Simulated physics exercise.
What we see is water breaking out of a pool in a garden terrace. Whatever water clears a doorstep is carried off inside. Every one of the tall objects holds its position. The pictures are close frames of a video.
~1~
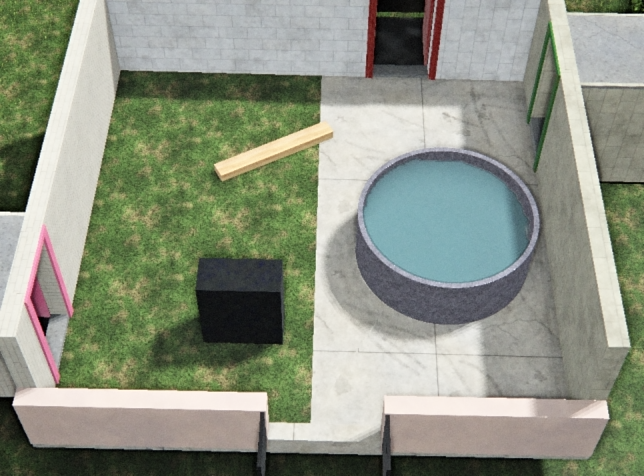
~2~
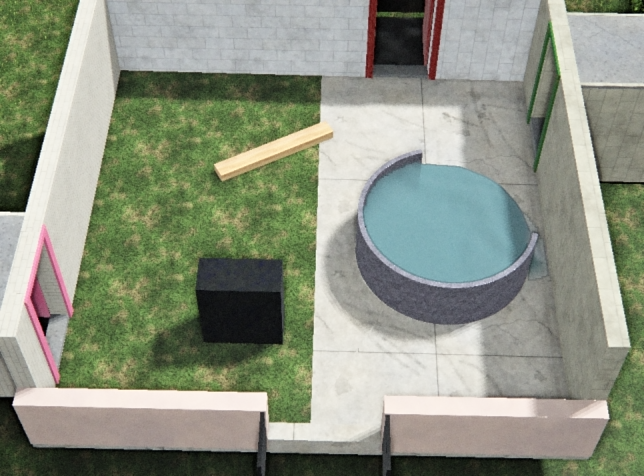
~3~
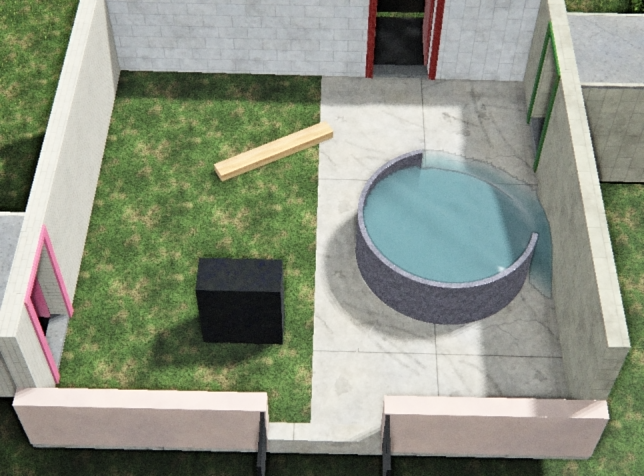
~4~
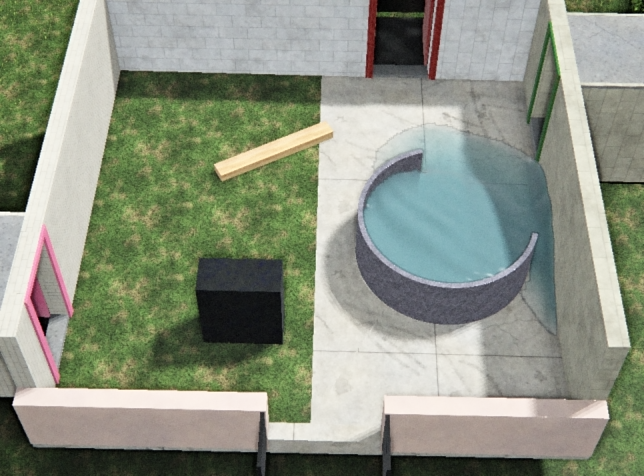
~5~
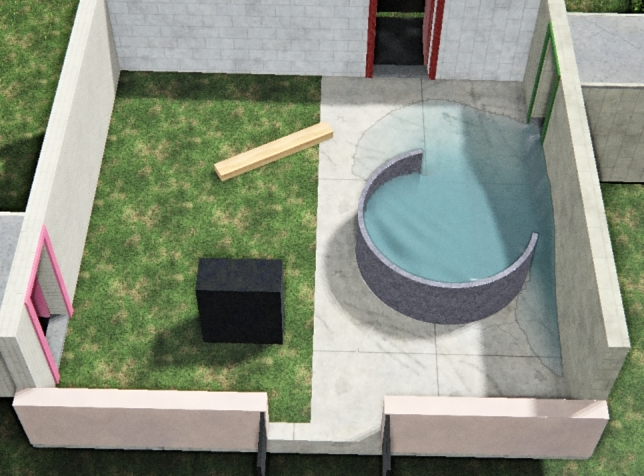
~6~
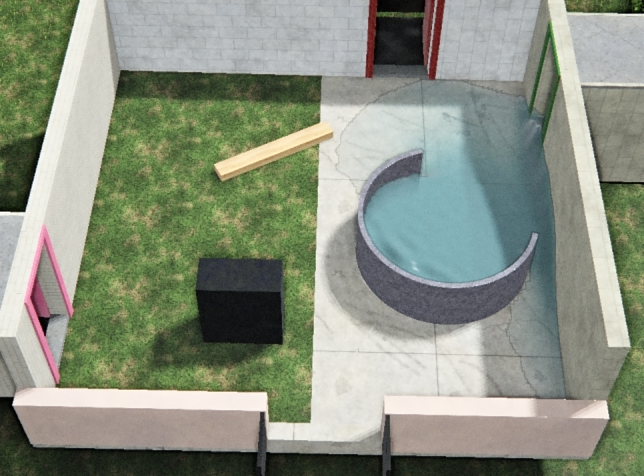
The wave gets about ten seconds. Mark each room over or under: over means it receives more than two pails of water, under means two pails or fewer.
Green door - over; pink door - under; red door - over.
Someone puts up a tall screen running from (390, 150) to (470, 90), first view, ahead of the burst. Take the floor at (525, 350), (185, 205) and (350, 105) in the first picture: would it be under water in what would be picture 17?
Taking them in order, I'd say soaked, parched and soaked.
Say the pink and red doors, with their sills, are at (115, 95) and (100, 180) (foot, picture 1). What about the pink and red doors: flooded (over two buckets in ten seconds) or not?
Pink door tops the limit, red door tops the limit.
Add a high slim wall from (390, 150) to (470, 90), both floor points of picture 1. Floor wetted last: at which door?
Answer - the pink door.
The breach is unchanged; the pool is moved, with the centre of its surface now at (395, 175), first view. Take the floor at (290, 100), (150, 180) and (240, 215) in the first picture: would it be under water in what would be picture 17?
Result: Inundated; spared; spared.
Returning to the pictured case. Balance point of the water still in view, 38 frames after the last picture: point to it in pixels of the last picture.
Centre: Close to (337, 189).
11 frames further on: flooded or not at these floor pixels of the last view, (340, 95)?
At that place: Covered.
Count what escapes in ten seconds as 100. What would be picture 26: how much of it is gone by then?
Around 65 percent.
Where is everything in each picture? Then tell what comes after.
In the first frame, the round tank at (447, 218) is whole and still.
In the second frame, the front is at a hidden place, out from the gap on the round tank's far side.
In the third frame, water pours out on the round tank's far side and has run to (549, 292).
In the fourth frame, water pours out on the round tank's far side and has run to (554, 329).
In the fifth frame, water pours out on the round tank's far side and has run to (560, 371).
In the sixth frame, the front is at a hidden place, out from the gap on the round tank's far side.
A moment on, water covers 25 % of the floor; the green door over two buckets in, the pink door not reached, the red door over two buckets in.
Next, water covers 30 % of the floor; the green door over two buckets in, the pink door not reached, the red door far over two buckets in.
Then, water covers 60 % of the floor; the green door far over two buckets in, the pink door not reached, the red door far over two buckets in.
Later, water covers 90 % of the floor; the green door far over two buckets in, the pink door not reached, the red door far over two buckets in.
In the end, water covers 95 % of the floor; the green door far over two buckets in, the pink door wet at the sill, nothing in, the red door far over two buckets in.
